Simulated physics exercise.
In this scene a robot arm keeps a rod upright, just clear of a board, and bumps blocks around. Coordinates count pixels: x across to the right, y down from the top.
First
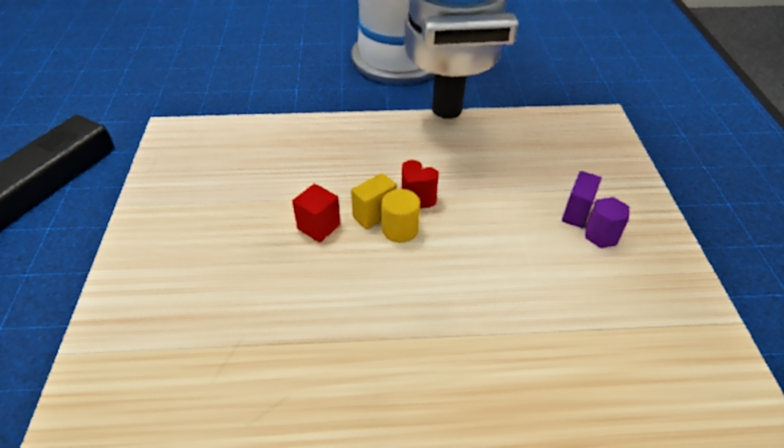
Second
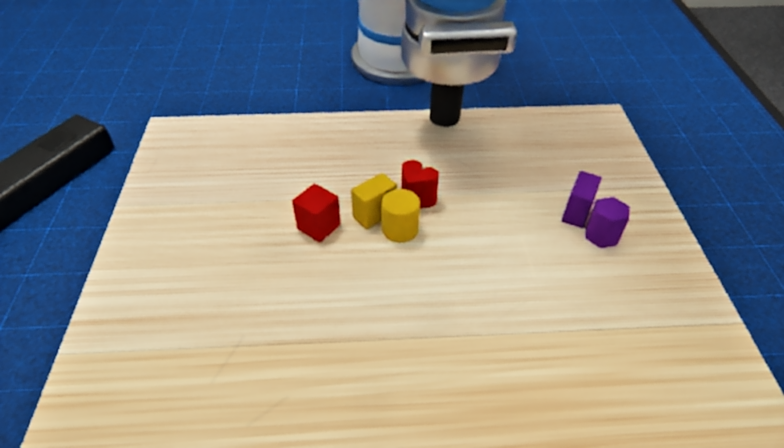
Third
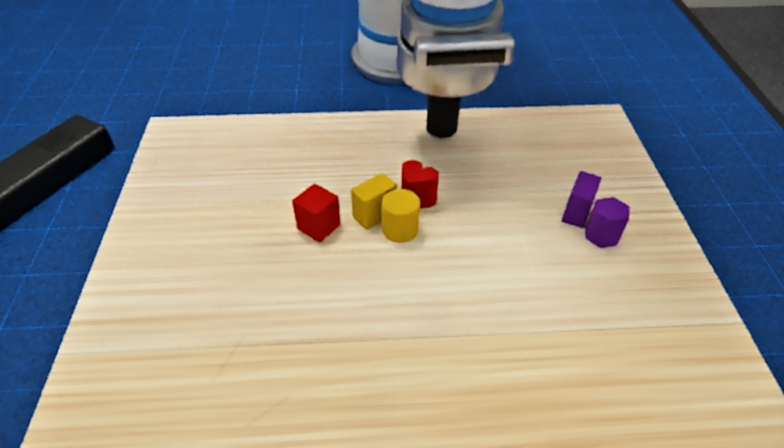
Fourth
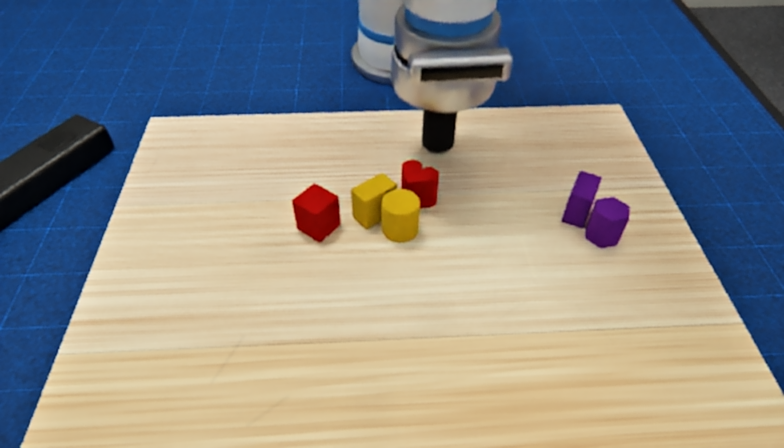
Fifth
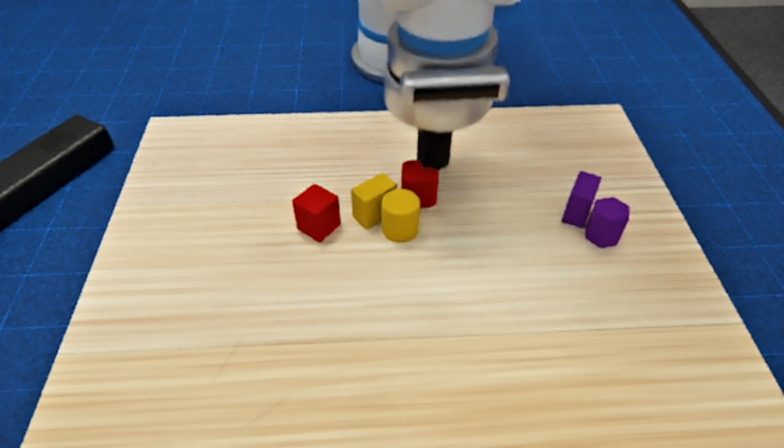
To begin with, a robot arm holds a black rod at the far edge of a wooden board, beyond red and yellow blocks and two purple ones at right. The rod then moves nearer and slightly left in small steps, ending right behind the red heart, while the blocks stay still.
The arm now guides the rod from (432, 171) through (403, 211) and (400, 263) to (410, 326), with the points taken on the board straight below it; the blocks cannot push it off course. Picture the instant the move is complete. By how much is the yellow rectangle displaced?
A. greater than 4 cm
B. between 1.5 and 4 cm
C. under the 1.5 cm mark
B
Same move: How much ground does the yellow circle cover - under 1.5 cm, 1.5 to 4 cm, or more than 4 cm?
Verdict: More than 4 cm.
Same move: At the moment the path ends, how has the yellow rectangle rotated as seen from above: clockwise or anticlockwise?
Clockwise.
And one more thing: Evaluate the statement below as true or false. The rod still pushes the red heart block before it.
That is false.
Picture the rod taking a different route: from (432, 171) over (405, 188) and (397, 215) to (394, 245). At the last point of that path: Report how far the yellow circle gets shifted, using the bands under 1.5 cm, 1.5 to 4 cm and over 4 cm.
My answer is that it shifts over 4 cm.
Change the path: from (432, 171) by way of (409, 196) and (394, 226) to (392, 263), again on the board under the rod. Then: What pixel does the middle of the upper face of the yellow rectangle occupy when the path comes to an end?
Located at (351, 208).
The first path, step by step. One third of the way, rod (403, 200); yellow rectangle (365, 194), turned 40° clockwise; yellow circle (392, 226); red heart block (413, 205), turned 50° anticlockwise.
Two thirds of the way, rod (401, 253); yellow rectangle (355, 204), turned 80° clockwise; yellow circle (386, 266); red heart block (436, 240), turned 115° anticlockwise.
At the end, rod (410, 316); red square block unmoved; yellow rectangle (355, 204), turned 80° clockwise; yellow circle (368, 312); red heart block (438, 244), turned 140° anticlockwise.
